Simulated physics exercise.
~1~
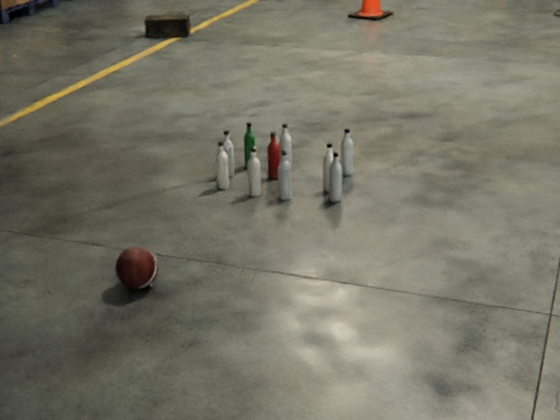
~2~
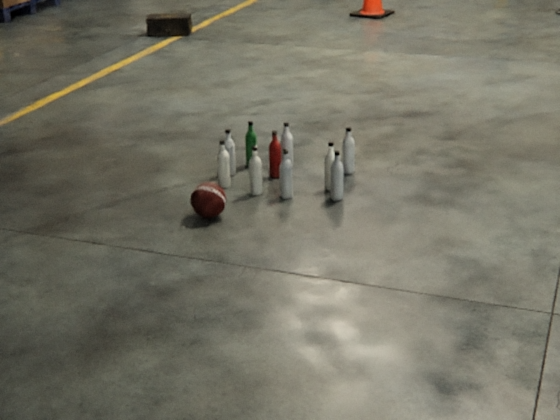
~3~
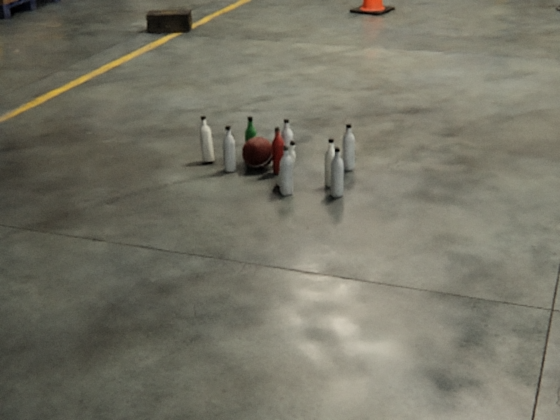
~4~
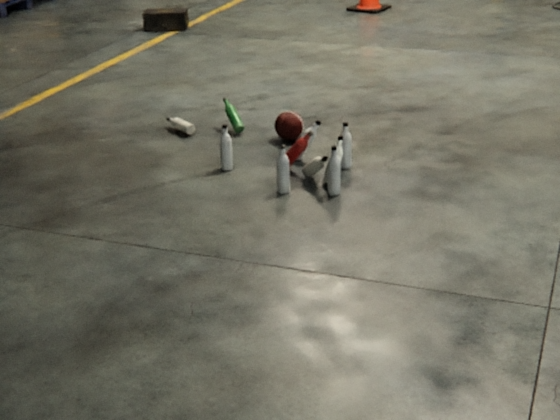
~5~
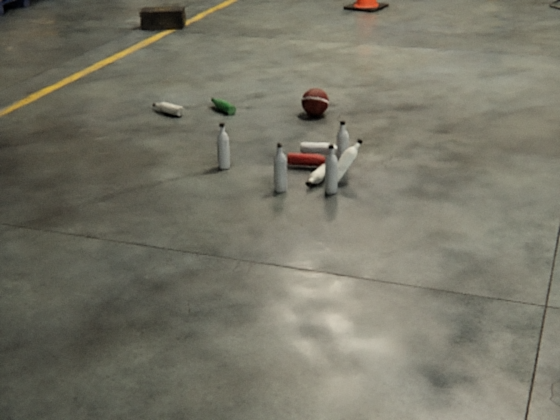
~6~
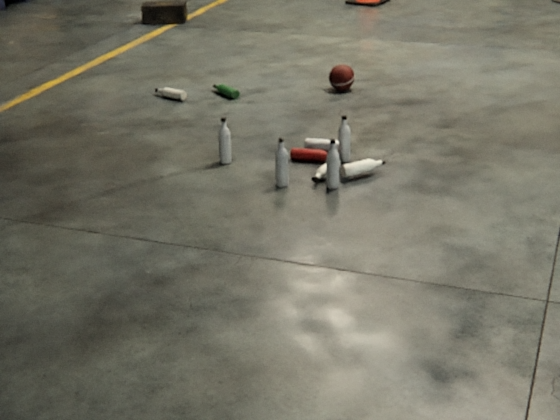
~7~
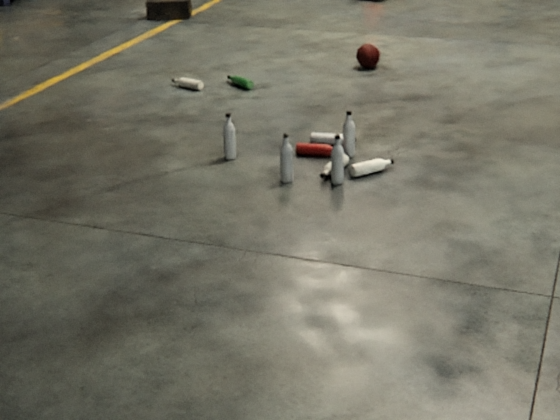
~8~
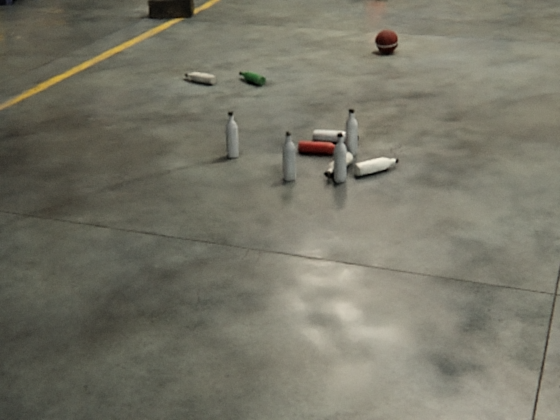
A dark red ball rolled across a concrete floor into a cluster of capped bottles, knocking over six, including the red and green ones, then kept rolling away toward the upper right while four white bottles stayed standing.
